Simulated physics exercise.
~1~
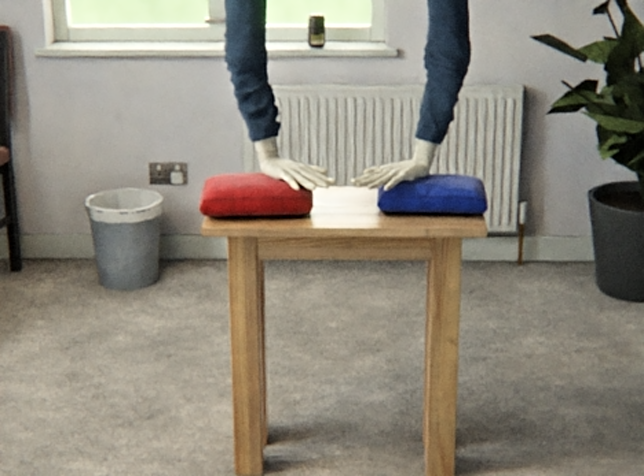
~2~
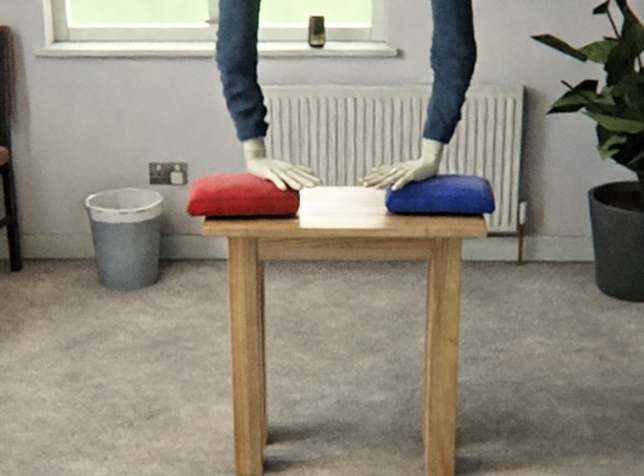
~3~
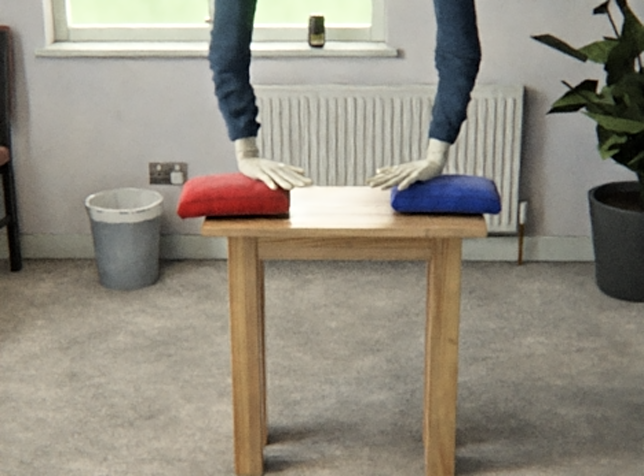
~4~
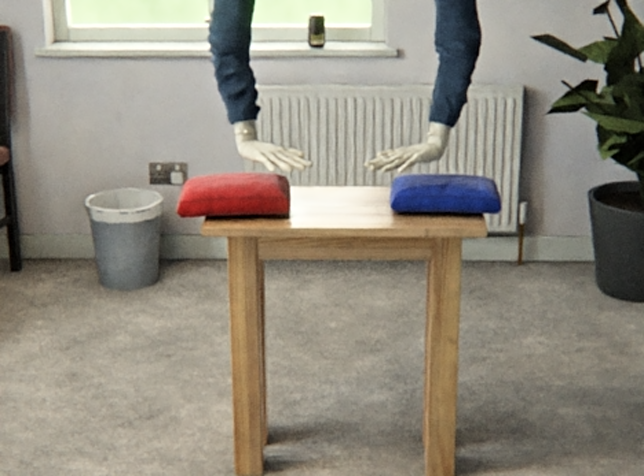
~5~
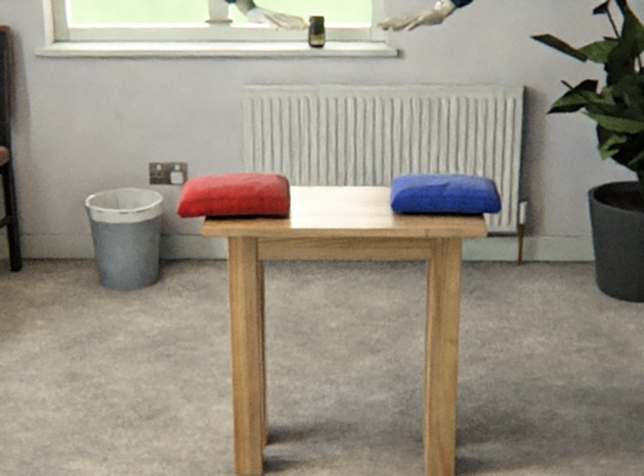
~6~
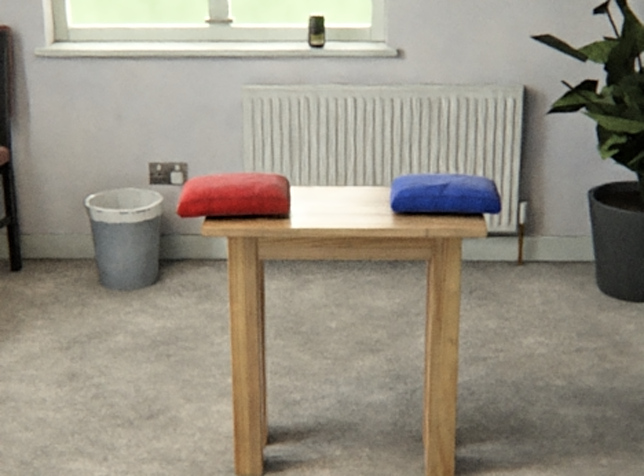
In a room with a grey carpet, a white radiator and a window, a red rice sack and a blue rice sack sit on a wooden side table with a pale hand resting on each. The hands push the sacks a little farther apart, the red one to the left and the blue one to the right, until both slightly overhang the table's ends. The hands then lift off and draw back upward out of view. Left alone, neither sack tips or slides, and both lie still on top of the table.
